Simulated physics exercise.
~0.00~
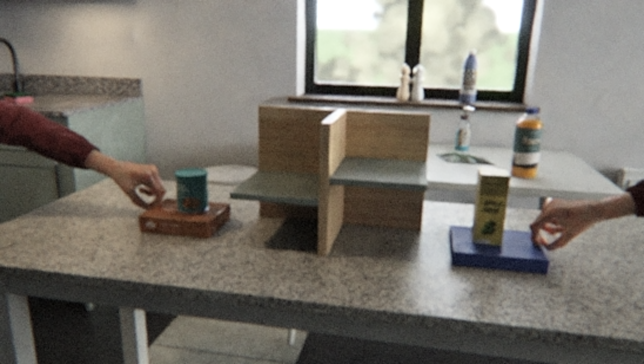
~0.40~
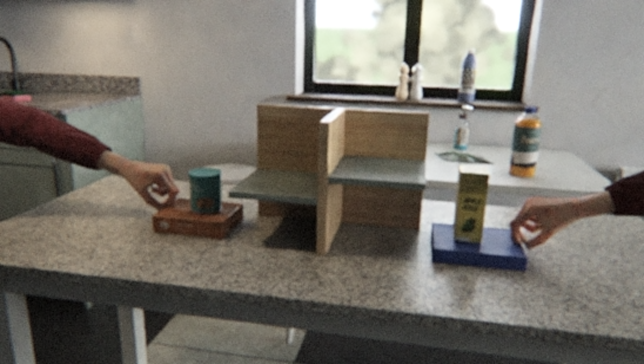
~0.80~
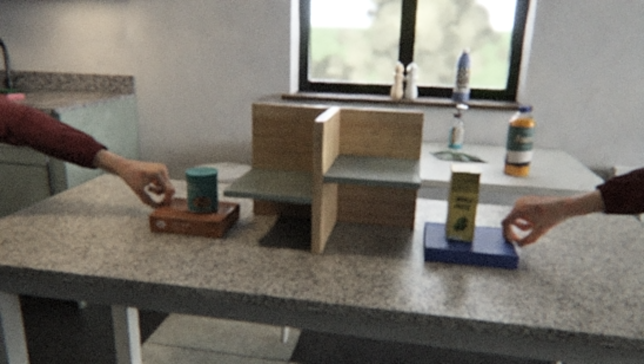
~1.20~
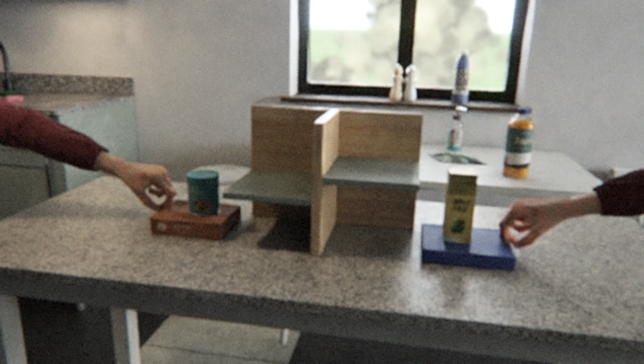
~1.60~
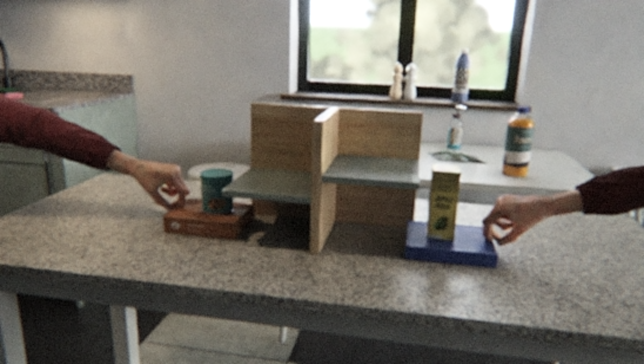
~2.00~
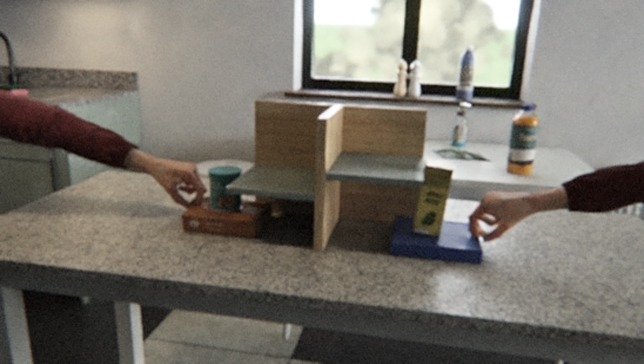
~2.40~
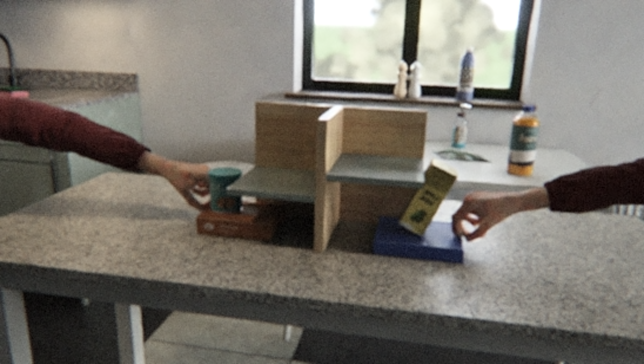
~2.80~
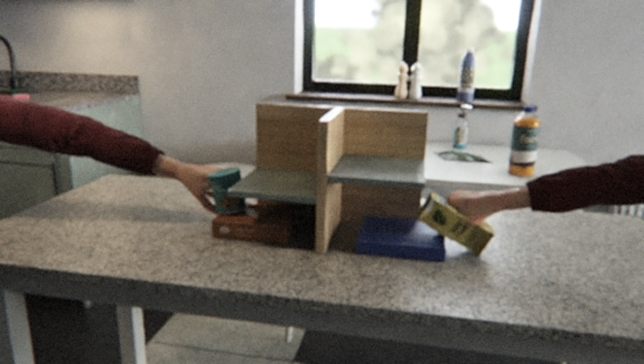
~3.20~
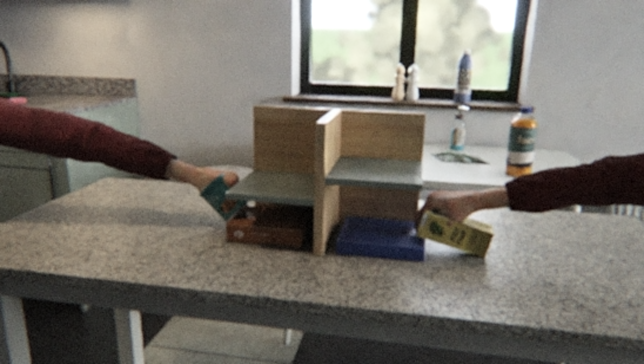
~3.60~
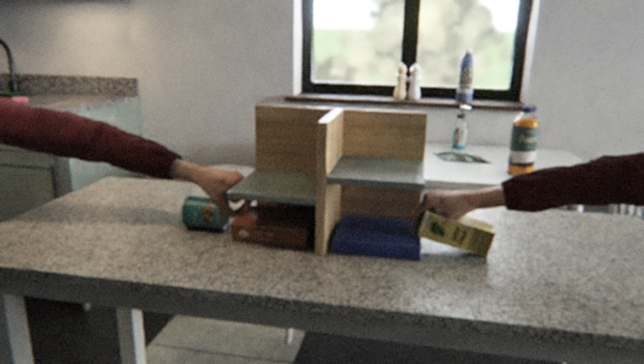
In this clip, two hands slide an orange box carrying a turquoise tin and a blue tray carrying a yellow carton inward beneath a rack's shelves; the carton, then the tin, strikes the shelf and tips outward, both ending on their sides on the counter.
